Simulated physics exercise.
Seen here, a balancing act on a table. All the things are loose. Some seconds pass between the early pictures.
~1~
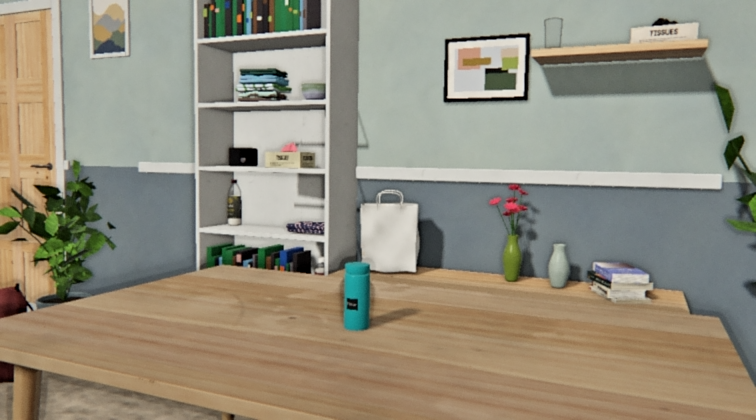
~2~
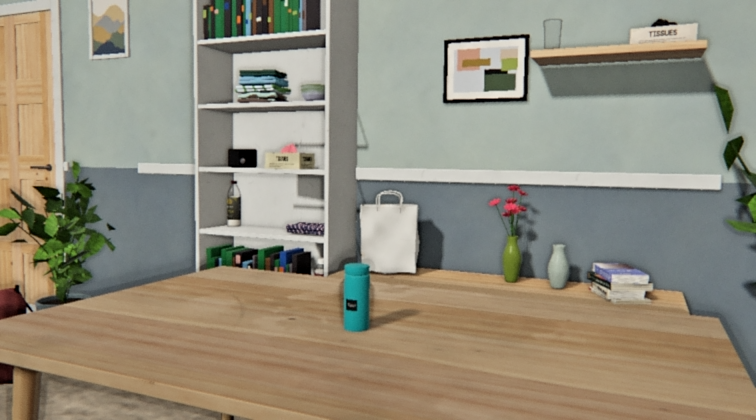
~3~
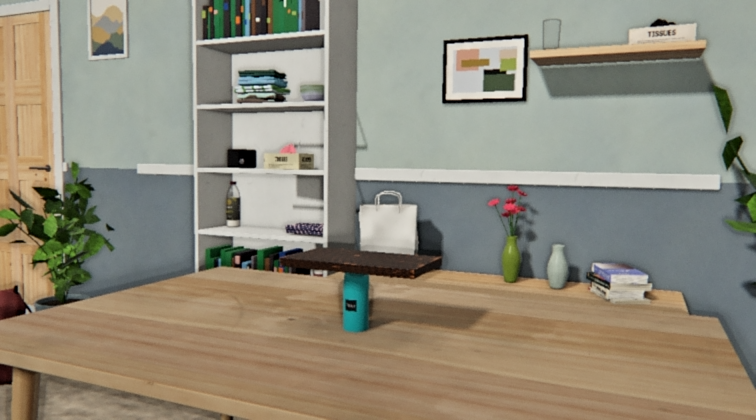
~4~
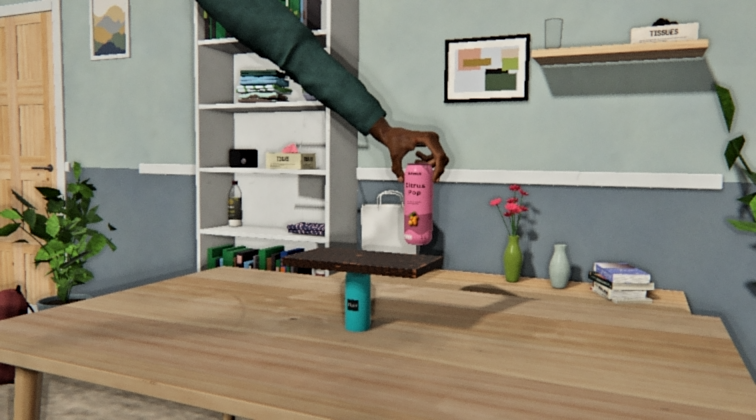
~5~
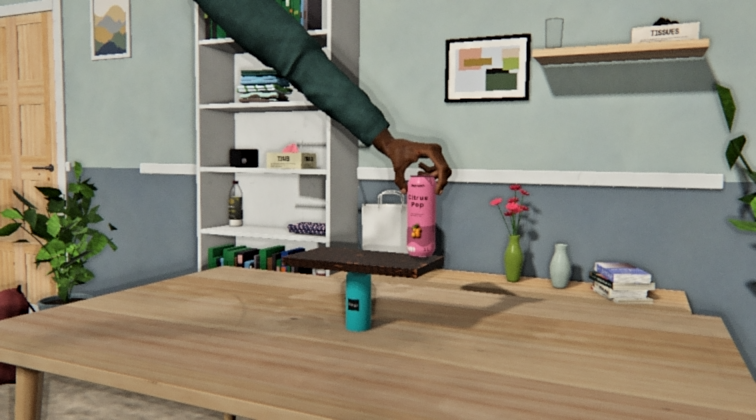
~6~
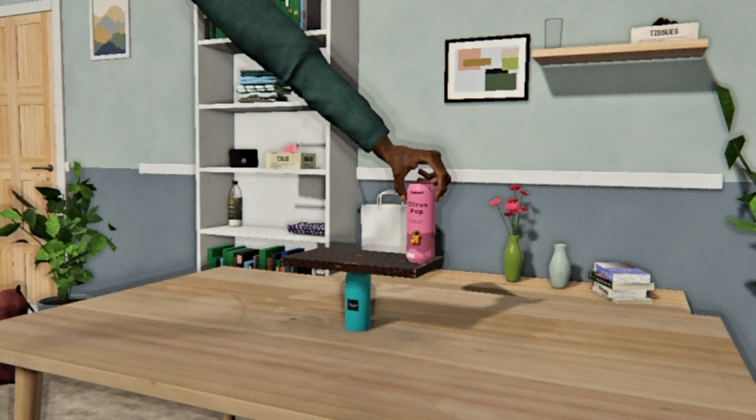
A hand lowers a pink can onto the right side of a board atop a teal bottle.
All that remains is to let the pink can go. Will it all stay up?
The stack gives way.
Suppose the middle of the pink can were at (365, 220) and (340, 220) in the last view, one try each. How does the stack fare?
In the first case it holds; in the second case it holds.
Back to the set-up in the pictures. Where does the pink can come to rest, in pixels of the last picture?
Around (461, 330).
Then, 0.50 s on from there, pink can now fallen; black board turned 37° from how it was put.
Then, 0.80 s on from there, black board now fallen; turquoise shaker turned 19° from how it was put.
Then, 1.00 s on from there, turquoise shaker now fallen.
In the end, fallen, black board, turquoise shaker and pink can. At the end, from the last picture's camera, pink can near (461, 330). The stack loses its balance.
